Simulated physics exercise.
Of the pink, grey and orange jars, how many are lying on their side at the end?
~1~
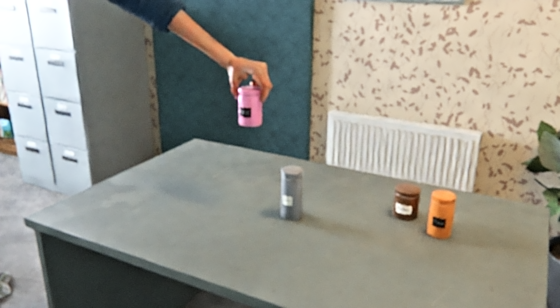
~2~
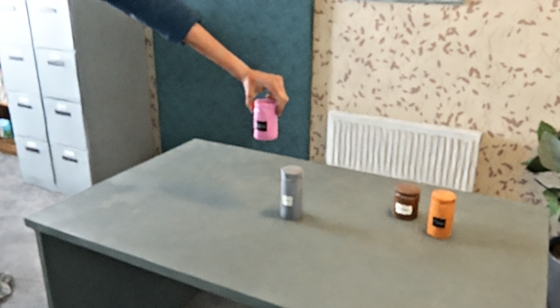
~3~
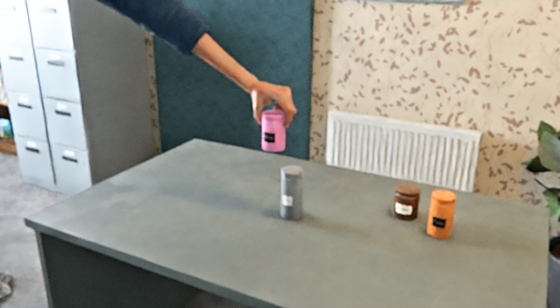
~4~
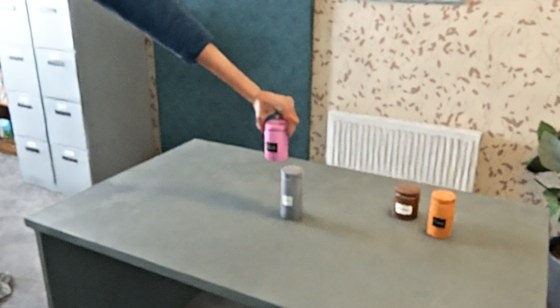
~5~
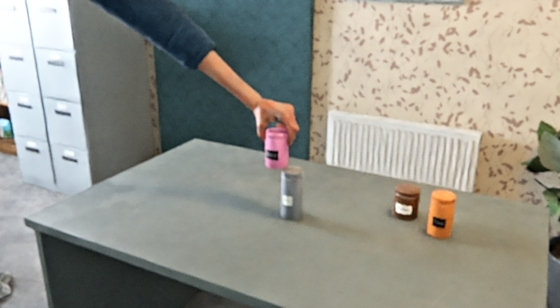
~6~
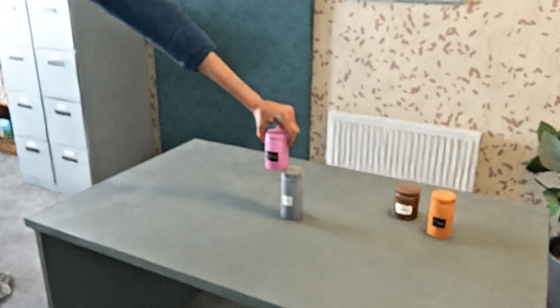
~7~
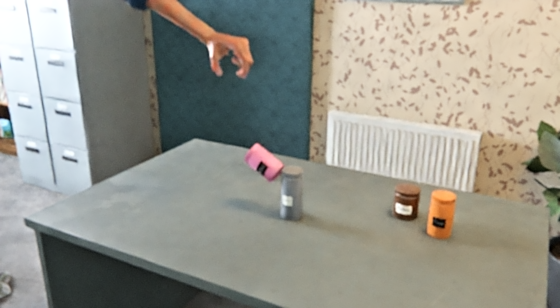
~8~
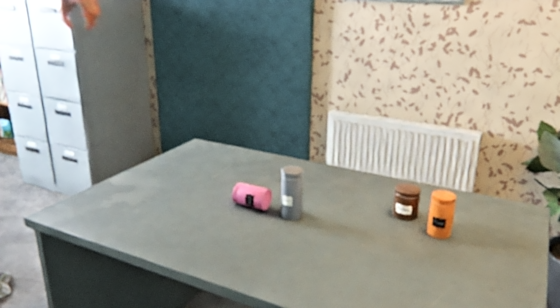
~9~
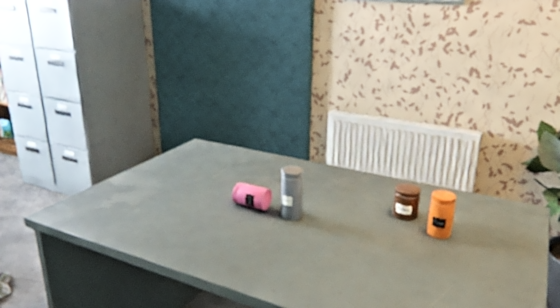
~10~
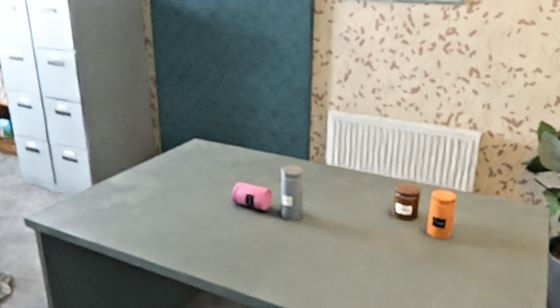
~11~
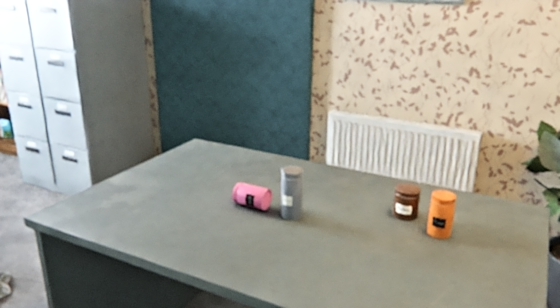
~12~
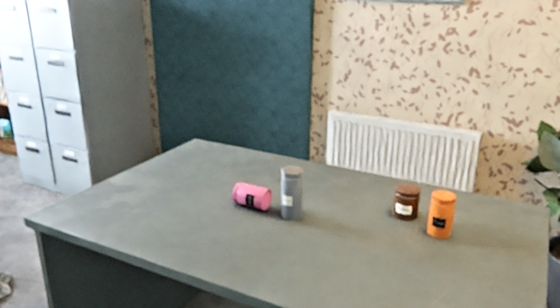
One of them is lying on its side, the pink jar, while the grey and orange jars are still upright.
A pink jar toppled off a grey jar after a hand lowered it on top and let go, and it ended up lying on its side on the table to the left, while the grey, brown and orange jars stayed standing.
